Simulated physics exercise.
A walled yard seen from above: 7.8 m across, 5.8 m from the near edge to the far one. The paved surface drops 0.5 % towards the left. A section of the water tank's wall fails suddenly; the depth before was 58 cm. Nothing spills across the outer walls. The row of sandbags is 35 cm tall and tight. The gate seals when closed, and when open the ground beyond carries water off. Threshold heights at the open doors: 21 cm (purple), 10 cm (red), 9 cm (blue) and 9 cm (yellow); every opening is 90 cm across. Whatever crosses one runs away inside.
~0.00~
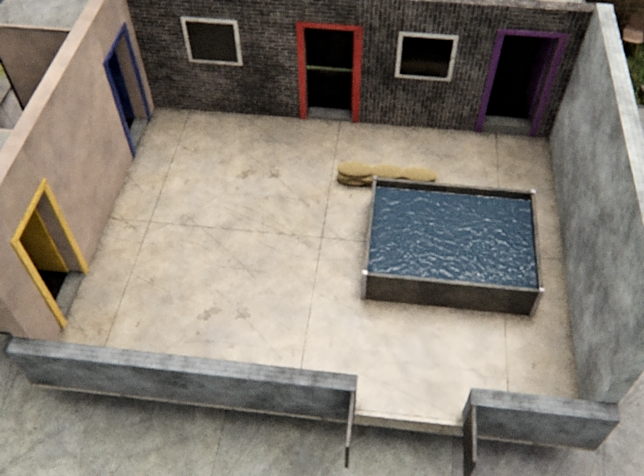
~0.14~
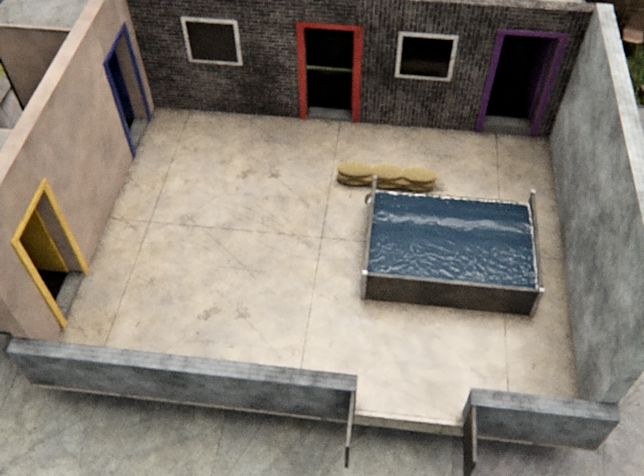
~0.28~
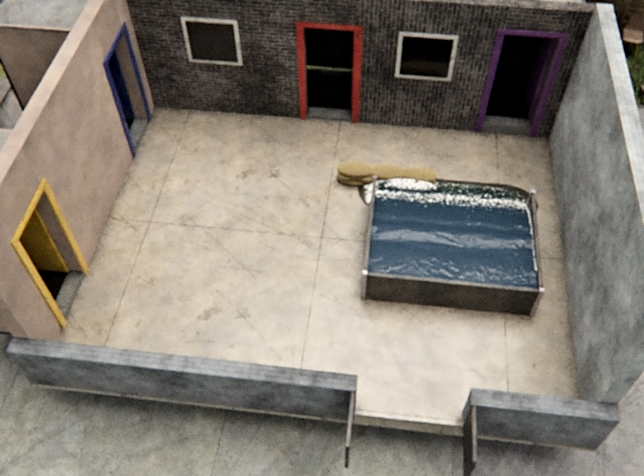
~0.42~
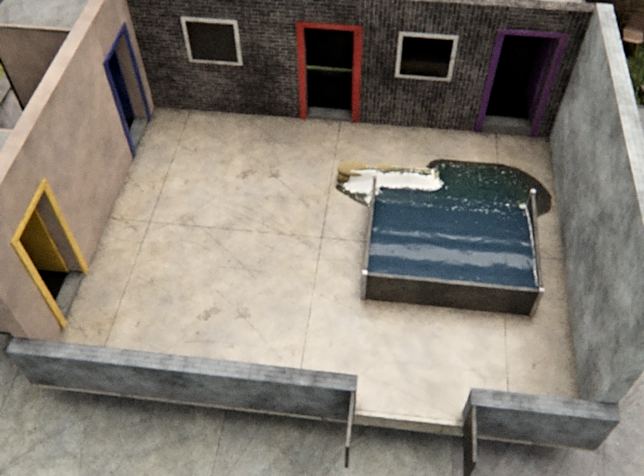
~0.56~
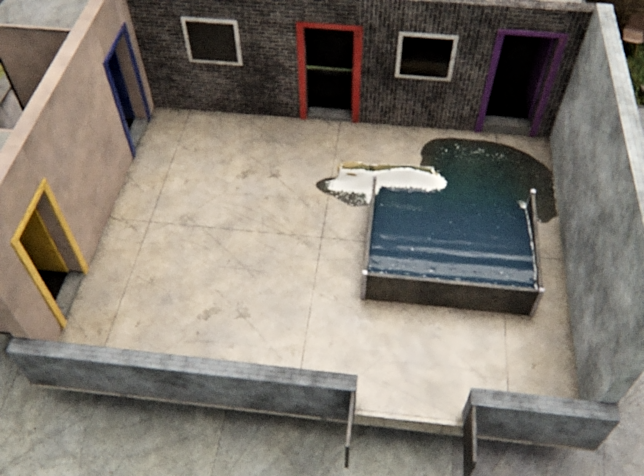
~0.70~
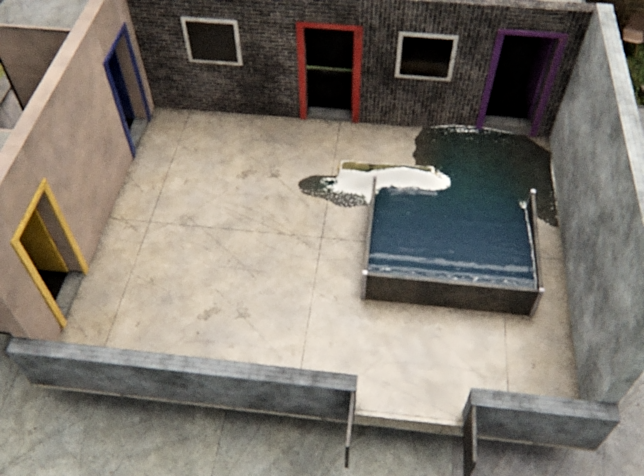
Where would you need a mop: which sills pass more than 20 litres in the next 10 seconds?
Within that time: At the purple door it exceeds the limit; at the red door it keeps below the limit; at the blue door it passes the limit; at the yellow door it stays under the limit.
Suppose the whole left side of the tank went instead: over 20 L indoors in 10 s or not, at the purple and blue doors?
Against that limit: Purple not over, blue above.
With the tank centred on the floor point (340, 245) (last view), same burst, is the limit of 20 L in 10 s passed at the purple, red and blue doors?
Then: Purple under, red over, blue above.
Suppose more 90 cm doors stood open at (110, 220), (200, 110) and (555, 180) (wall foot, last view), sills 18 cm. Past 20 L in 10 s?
In that order: Under, not over, past it.
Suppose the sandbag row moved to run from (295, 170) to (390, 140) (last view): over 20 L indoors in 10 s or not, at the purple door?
Against that limit: Purple past it.
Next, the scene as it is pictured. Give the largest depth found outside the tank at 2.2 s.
About 40 cm.
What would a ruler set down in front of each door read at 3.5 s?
In cm: Purple 24, red 6, blue 5, yellow 6.
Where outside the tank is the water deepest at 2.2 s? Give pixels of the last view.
Near (493, 152).
After 1.4 s water covers 25 % of the floor and is deepest (42 cm) near (403, 194); purple door 38 cm at the sill, 17 L in, red door not reached, blue door not reached, yellow door not reached.
After 2.2 s water covers 40 % of the floor and is deepest (40 cm) near (493, 152); purple door 40 cm at the sill, 93 L in, red door 6 cm at the sill, 0 L in, blue door not reached, yellow door not reached.
After 3.5 s water covers 60 % of the floor and is deepest (24 cm) near (541, 142); purple door 24 cm at the sill, 157 L in, red door 6 cm at the sill, 0 L in, blue door 5 cm at the sill, 0 L in, yellow door 6 cm at the sill, 0 L in.
After 6.0 s water covers 70 % of the floor and is deepest (20 cm) near (145, 131); purple door 13 cm at the sill, 162 L in, red door 7 cm at the sill, 0 L in, blue door 19 cm at the sill, 41 L in, yellow door 6 cm at the sill, 0 L in.
After 10.0 s water covers 90 % of the floor and is deepest (14 cm) near (49, 363); purple door 8 cm at the sill, 162 L in, red door 4 cm at the sill, 0 L in, blue door 9 cm at the sill, 93 L in, yellow door 10 cm at the sill, 2 L in.
